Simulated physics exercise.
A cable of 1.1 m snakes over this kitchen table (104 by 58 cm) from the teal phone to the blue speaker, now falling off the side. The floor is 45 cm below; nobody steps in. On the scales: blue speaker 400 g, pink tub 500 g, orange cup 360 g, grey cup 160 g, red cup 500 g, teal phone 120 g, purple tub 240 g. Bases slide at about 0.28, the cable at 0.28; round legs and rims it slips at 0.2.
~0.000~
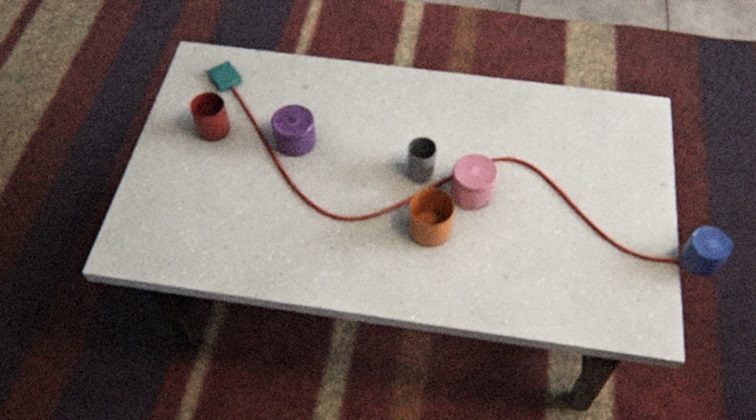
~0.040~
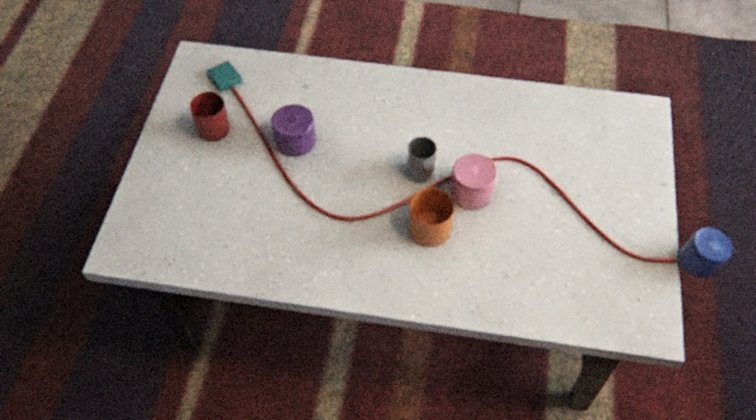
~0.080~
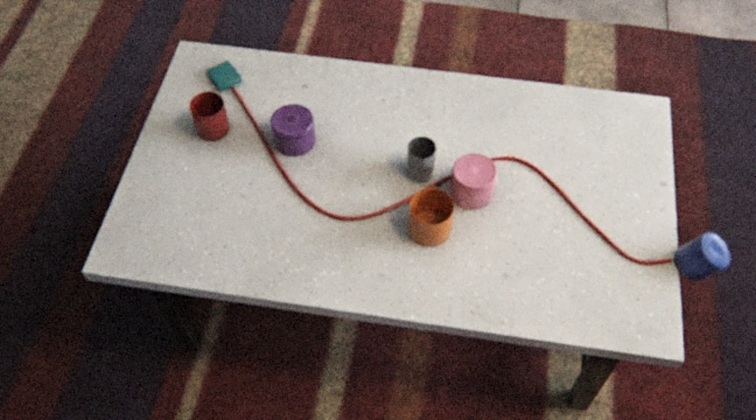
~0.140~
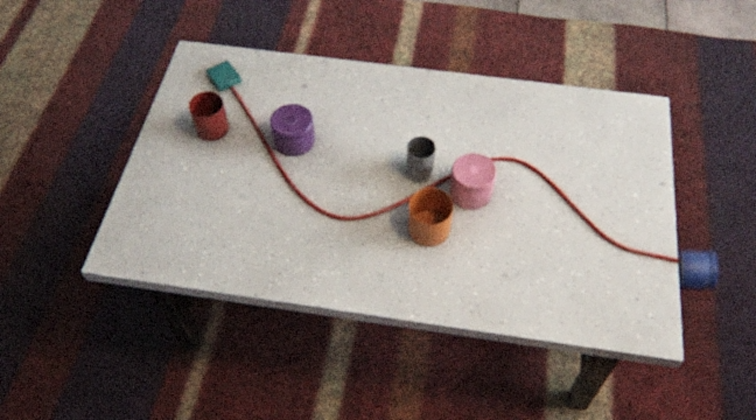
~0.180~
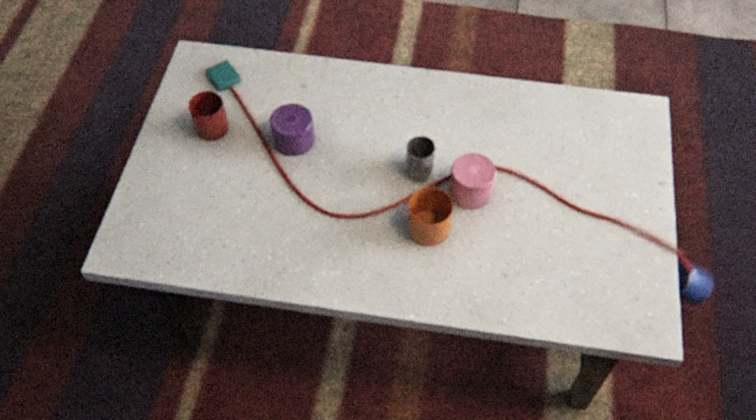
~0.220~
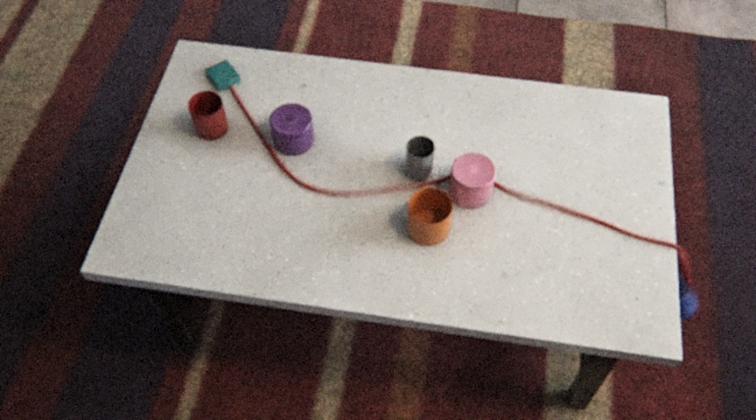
At the start, a red cord winds across a pale table among several cups and tubs, linking a teal object to a blue one at the right edge. The blue object then tips and drops over the side, and the slack cord is pulled straighter across the tabletop behind it.
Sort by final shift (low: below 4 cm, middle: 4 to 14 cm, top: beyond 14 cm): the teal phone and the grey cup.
In order: The teal phone ends far away; the grey cup shifts a middling way.
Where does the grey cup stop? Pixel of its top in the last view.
Around (430, 113).
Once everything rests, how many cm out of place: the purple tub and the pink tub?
Purple tub 8 cm, pink tub 2 cm.
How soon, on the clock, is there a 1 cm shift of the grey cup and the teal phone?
Grey cup 0.28 s, teal phone 0.28 s.
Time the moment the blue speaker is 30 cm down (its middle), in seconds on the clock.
About: 0.34 s.
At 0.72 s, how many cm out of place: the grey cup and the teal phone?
Grey cup 8 cm, teal phone 50 cm.
By 0.5 s, the cable's tail end at (307, 167); teal phone 27 cm off its start, grey cup 8 cm off its start, purple tub 7 cm off its start.
By 0.7 s, the cable's tail end at (384, 235); teal phone 51 cm off its start, grey cup 8 cm off its start, purple tub 8 cm off its start.
By 1.0 s, the cable's tail end at (399, 245); teal phone 57 cm off its start at (395, 258), grey cup 8 cm off its start at (430, 113), purple tub 8 cm off its start at (319, 95).
By 1.2 s, the cable's tail end at (399, 245); teal phone 57 cm off its start, grey cup 8 cm off its start, purple tub 8 cm off its start.
By 2.4 s, the cable's tail end at (399, 245); teal phone 57 cm off its start at (395, 258), grey cup 8 cm off its start at (430, 113), purple tub 8 cm off its start at (319, 95), blue speaker over the edge.
